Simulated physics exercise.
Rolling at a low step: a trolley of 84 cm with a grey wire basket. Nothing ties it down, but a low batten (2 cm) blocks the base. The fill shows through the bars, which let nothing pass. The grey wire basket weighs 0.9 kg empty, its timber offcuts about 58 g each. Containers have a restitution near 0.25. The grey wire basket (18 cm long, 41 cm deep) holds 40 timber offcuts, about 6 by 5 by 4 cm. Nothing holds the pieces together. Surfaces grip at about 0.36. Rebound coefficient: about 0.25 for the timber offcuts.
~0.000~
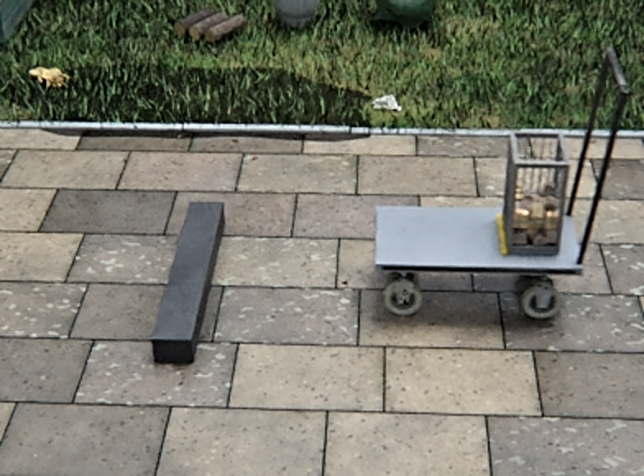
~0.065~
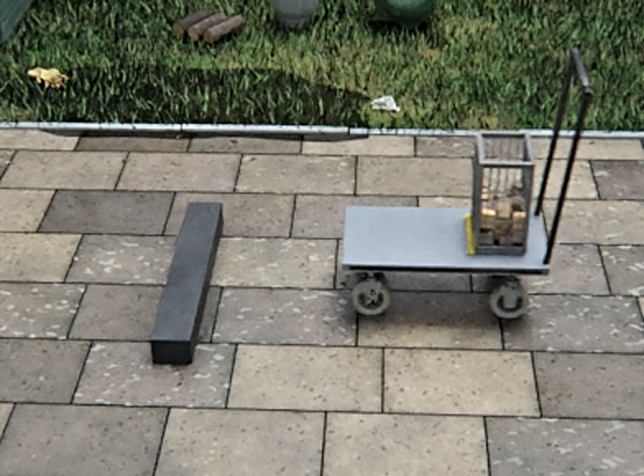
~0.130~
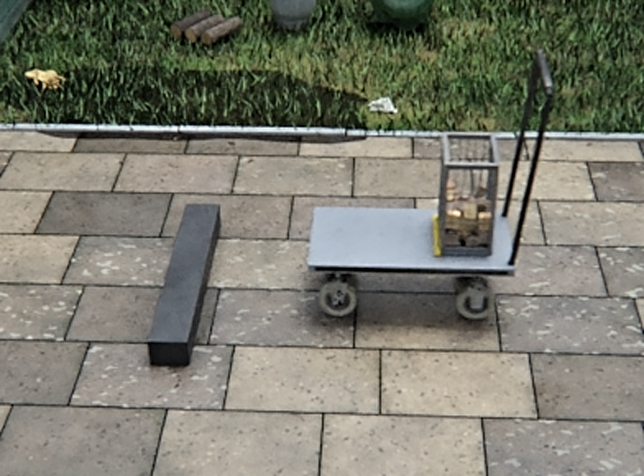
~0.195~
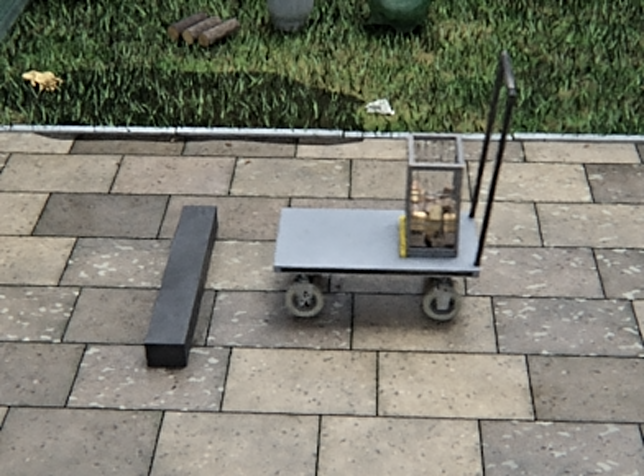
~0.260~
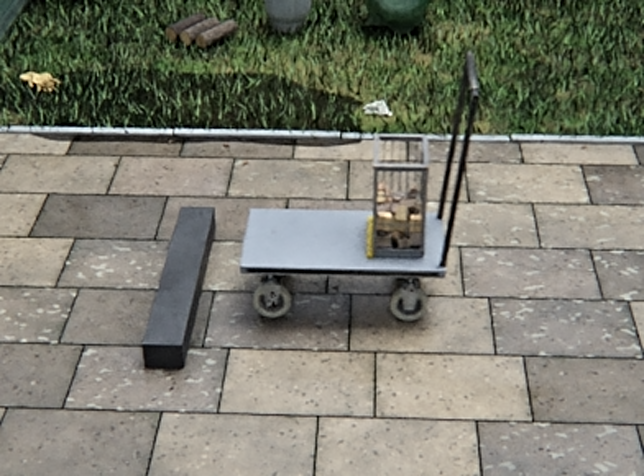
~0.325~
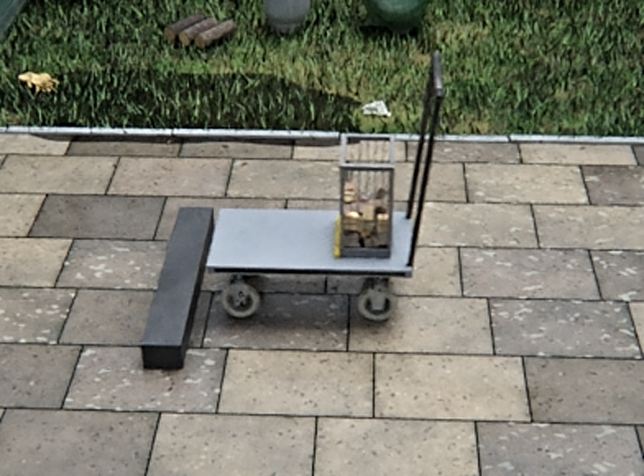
A trolley carrying a grey wire basket of wood pieces rolls left toward a dark batten.
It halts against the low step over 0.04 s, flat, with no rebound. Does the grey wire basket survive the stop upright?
It falls over.
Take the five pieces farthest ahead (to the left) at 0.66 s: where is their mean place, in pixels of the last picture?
At about (285, 212).
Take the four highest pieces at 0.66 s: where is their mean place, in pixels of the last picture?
Around (301, 204).
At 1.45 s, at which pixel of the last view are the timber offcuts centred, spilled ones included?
At about (289, 225).
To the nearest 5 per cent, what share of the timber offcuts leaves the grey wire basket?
About 10 per cent.
After 0.36 s, it starts to lose speed.
After 0.48 s, the grey wire basket leans 26° with 0 of 40 out.
After 0.66 s, the grey wire basket leans 77° with 0 of 40 out.
After 0.96 s, the grey wire basket is down with 1 of 40 out.
Outcome (at 1.45 s), the grey wire basket is down with 3 of 40 out. Greatest lean of the grey wire basket, 94°.
